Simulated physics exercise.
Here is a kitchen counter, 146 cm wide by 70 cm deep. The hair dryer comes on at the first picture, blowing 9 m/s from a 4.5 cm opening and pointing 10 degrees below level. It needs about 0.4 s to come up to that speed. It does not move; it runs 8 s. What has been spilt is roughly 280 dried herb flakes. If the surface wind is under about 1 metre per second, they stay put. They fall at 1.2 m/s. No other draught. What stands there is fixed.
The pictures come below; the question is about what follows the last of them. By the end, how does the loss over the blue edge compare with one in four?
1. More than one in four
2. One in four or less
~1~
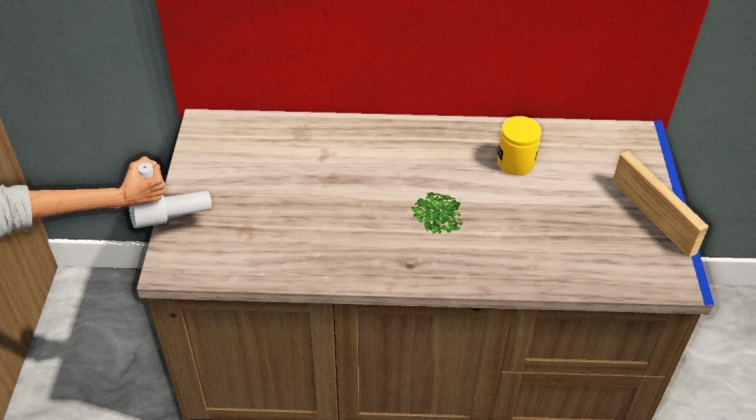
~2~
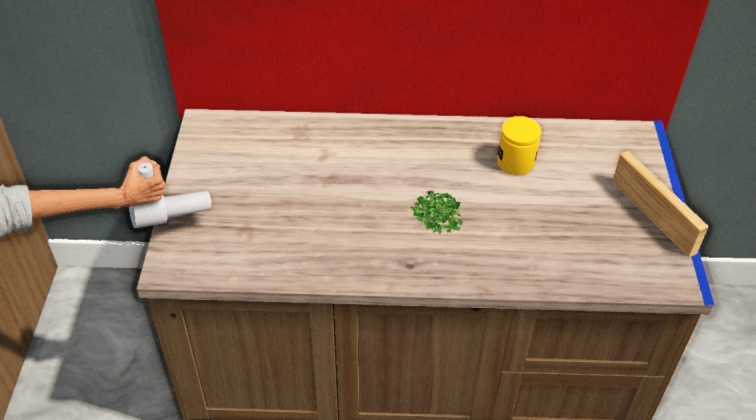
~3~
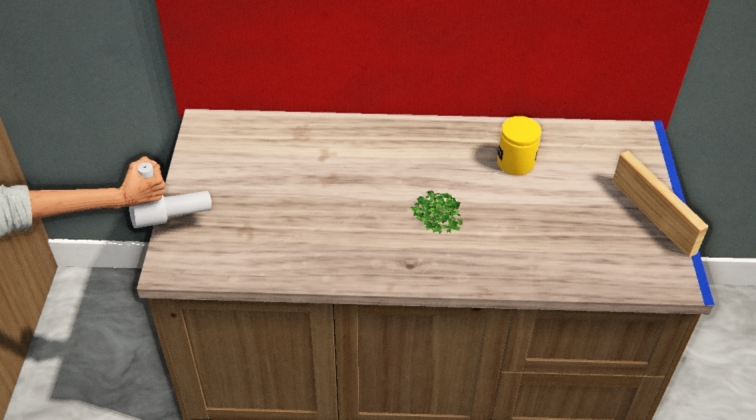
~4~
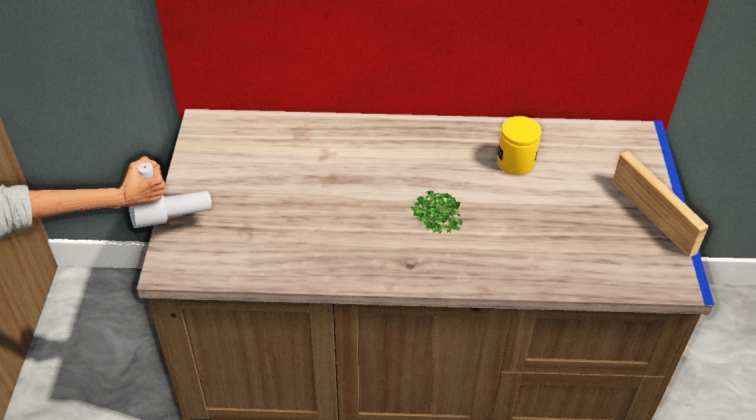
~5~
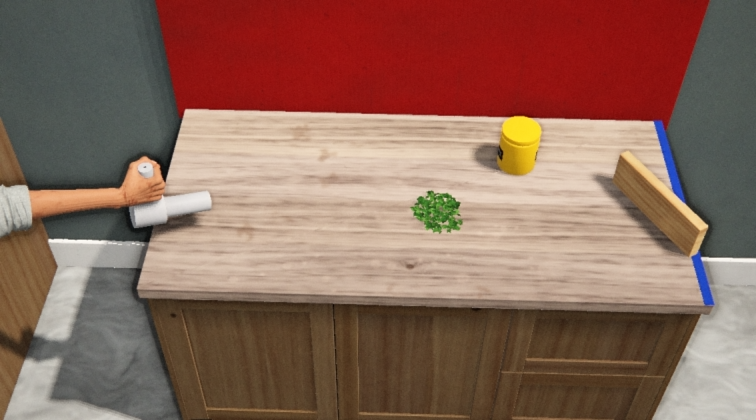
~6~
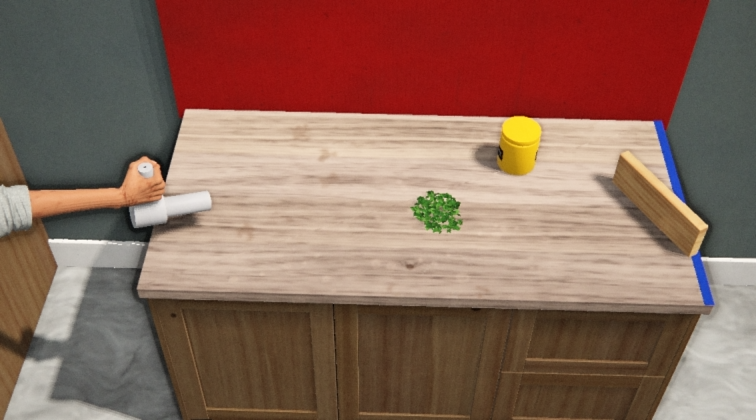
2, one in four or less.
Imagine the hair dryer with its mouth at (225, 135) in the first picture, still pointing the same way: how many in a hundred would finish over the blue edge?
0 %.
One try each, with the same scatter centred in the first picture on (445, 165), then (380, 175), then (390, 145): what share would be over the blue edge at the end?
Roughly 80 %, then 80 %, then 100 %.
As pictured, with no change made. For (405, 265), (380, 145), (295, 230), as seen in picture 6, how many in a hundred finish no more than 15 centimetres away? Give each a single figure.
Roughly 0 %, 0 % and 0 %, in that order.
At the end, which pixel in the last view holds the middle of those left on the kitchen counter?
(623, 221).
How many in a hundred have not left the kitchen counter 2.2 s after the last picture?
It should be roughly 100 % by then.
Then, 1.2 s after the last picture, 2 % are over the blue edge; the middle of those still in play is near (562, 207); 13 % have settled or left.
Then, 2.2 s after the last picture, 4 % are over the blue edge; the middle of those still in play is near (607, 216); 19 % have settled or left.
Then, 4.0 s after the last picture, 5 % are over the blue edge; the middle of those still in play is near (616, 216); 30 % have settled or left.
Then, 7.6 s after the last picture, at the end, 6 % are over the blue edge; the middle of those still in play is near (623, 221).
